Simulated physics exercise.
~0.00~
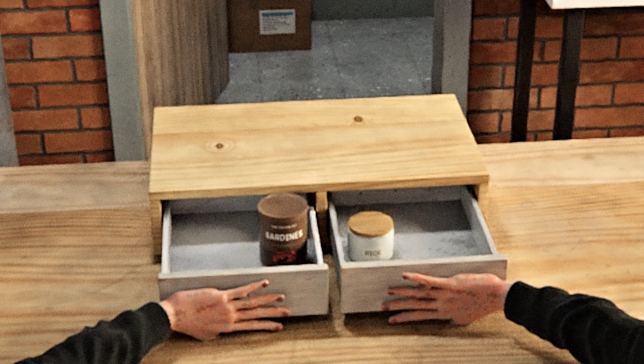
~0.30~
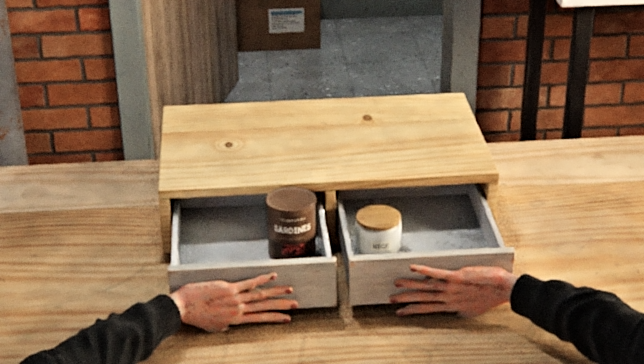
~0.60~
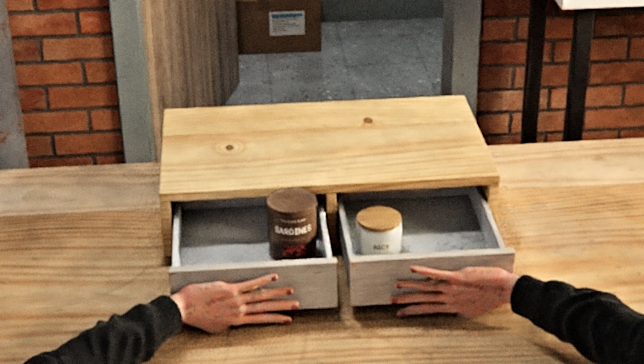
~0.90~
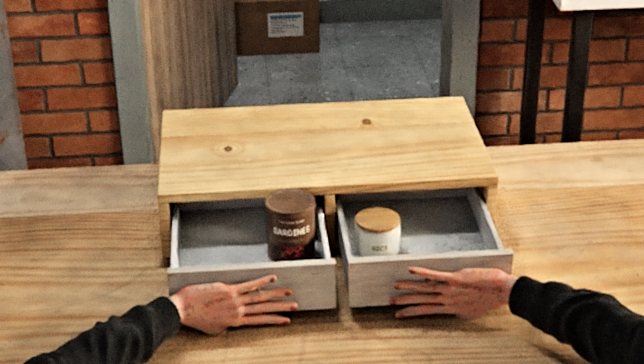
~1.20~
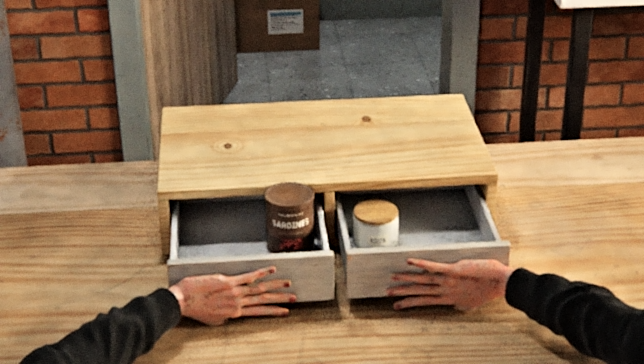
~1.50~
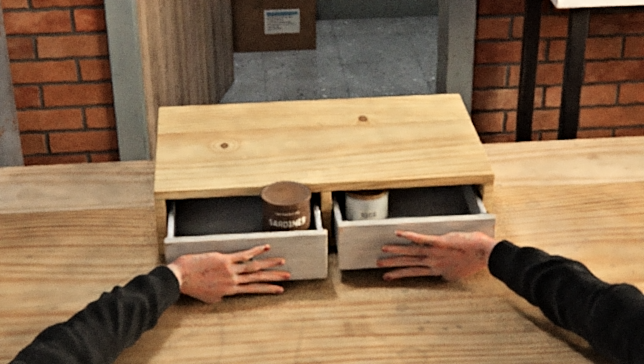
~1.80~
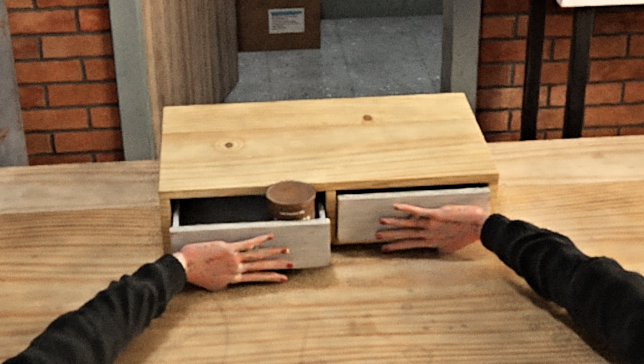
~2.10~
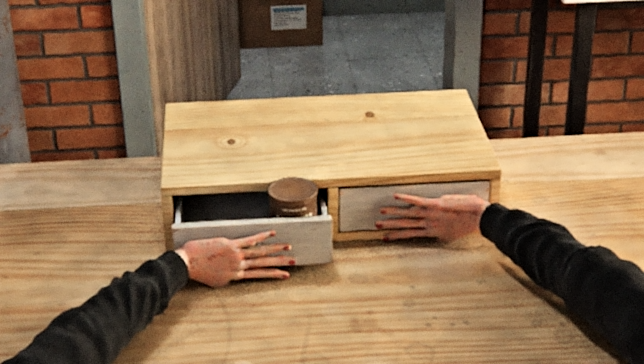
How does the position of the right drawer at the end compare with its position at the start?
At the start the right drawer is pulled out towards the viewer with the white jar showing, and by the end it has been pushed fully into the chest.
